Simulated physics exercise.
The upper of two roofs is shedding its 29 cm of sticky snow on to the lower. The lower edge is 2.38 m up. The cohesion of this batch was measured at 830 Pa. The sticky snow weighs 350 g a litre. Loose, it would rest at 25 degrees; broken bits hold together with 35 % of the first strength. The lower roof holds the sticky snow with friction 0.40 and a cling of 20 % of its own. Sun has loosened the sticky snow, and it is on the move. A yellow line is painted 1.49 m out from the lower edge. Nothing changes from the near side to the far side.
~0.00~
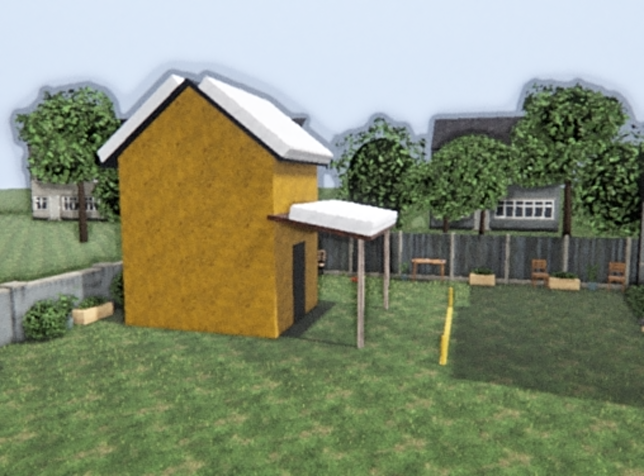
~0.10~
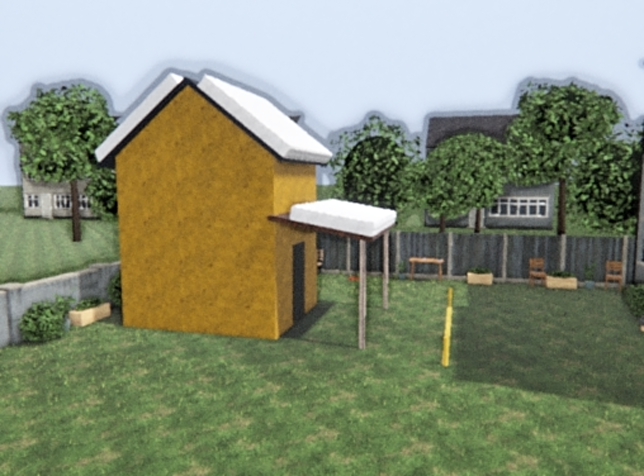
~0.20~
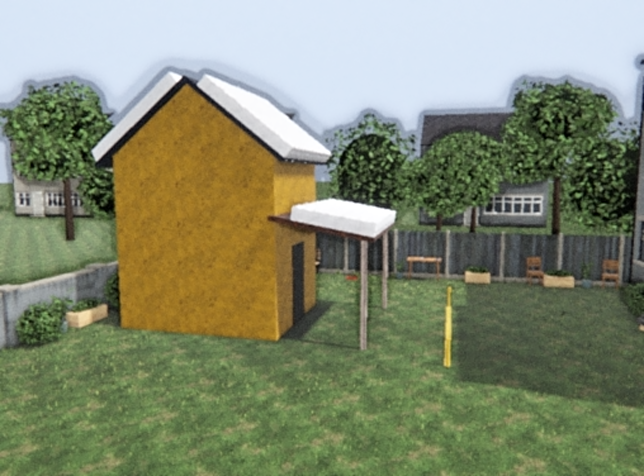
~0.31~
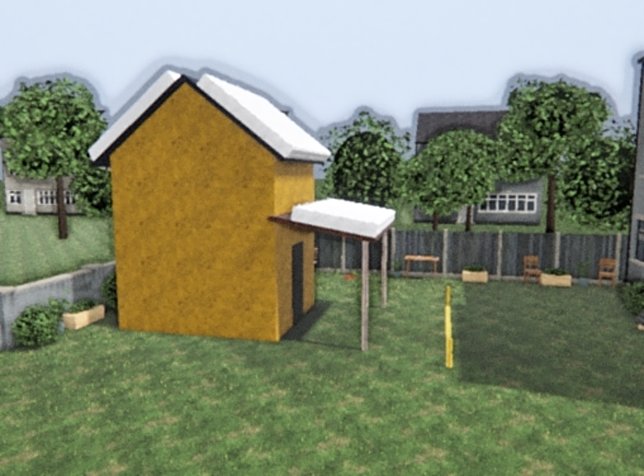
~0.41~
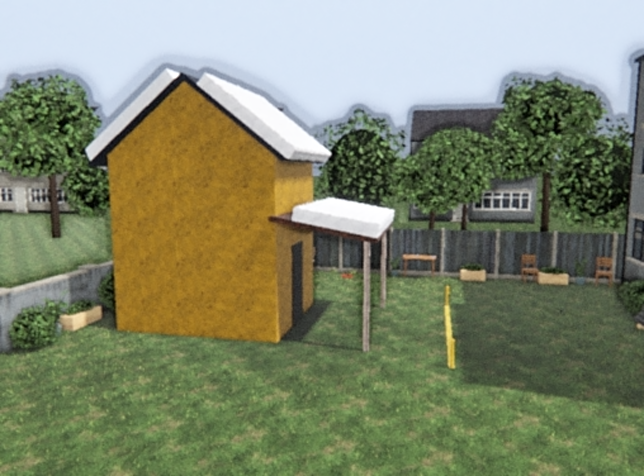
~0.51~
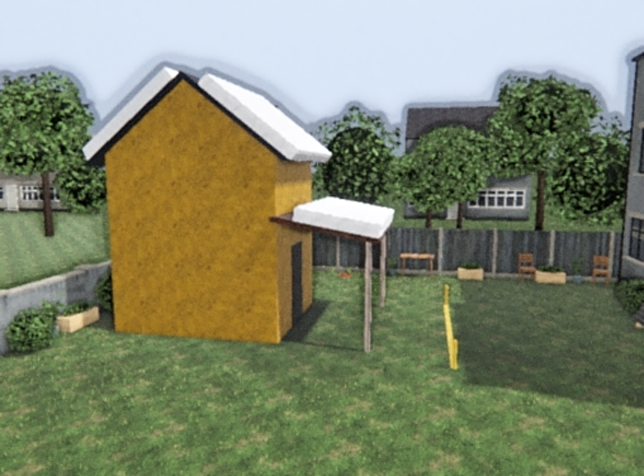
Small orange house with thick white snow on its roof and lower porch roof, the view drifting slightly around the fenced garden.
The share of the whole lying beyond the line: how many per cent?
About 0 %.
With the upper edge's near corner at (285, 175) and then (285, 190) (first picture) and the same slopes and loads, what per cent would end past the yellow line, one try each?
In turn about 0 %, 0 %.
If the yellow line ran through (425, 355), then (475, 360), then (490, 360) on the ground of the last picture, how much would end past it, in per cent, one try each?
In that order: 1 %, 0 %, 0 %.
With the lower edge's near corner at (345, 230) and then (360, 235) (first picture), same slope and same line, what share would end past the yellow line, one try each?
In turn about 3 %, 0 %.
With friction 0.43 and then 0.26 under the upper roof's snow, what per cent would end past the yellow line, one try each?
In that order: 8 %, 20 %.
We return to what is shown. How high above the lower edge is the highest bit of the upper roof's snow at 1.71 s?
Some 2.3 m.
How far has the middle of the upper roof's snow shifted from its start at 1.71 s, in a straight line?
About 1.6 m.
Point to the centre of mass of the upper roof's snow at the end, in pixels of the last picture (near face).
At about (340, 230).
After 1.06 s, none is below the lower edge and 0 % is past the line.
After 1.71 s, none is below the lower edge and 0 % is past the line.
After 2.35 s, none is below the lower edge and 0 % is past the line.
After 3.00 s, none is below the lower edge and 0 % is past the line.
After 6.00 s, 16 % is below the lower edge and 0 % is past the line.
